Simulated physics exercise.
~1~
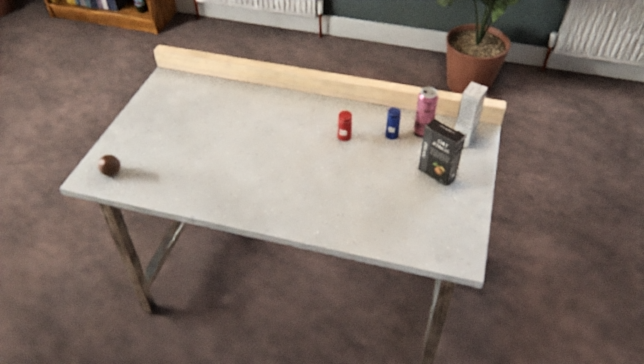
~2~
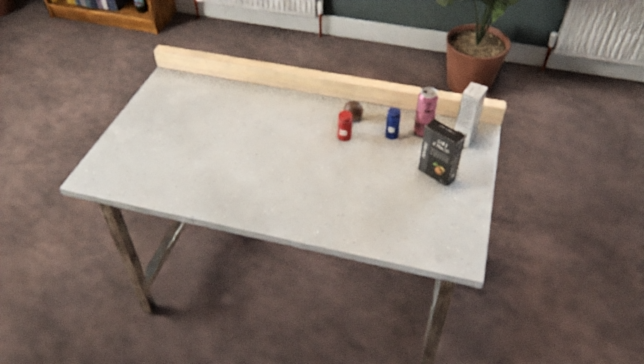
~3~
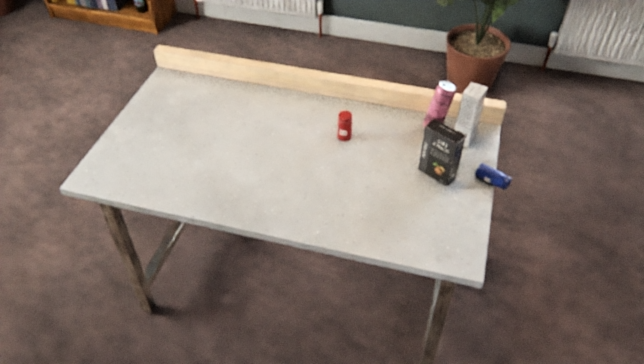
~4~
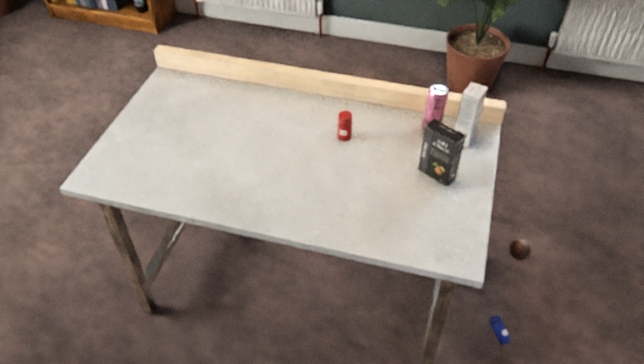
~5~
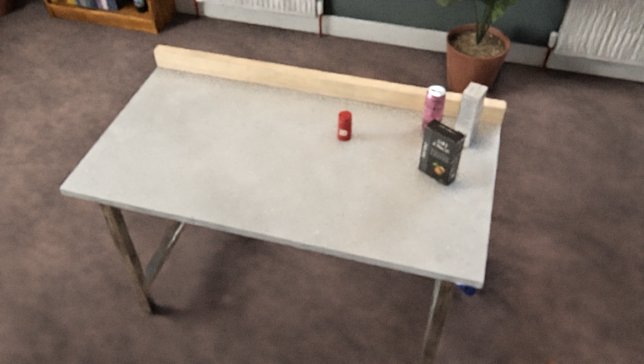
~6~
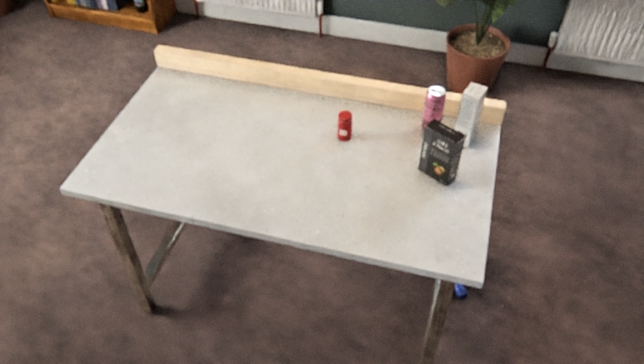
A brown ball shot across the table to the rail behind the red shaker, and the blue shaker was knocked off the right side with the ball following, ending tipped over on the floor while the pink can rocked but stayed upright.
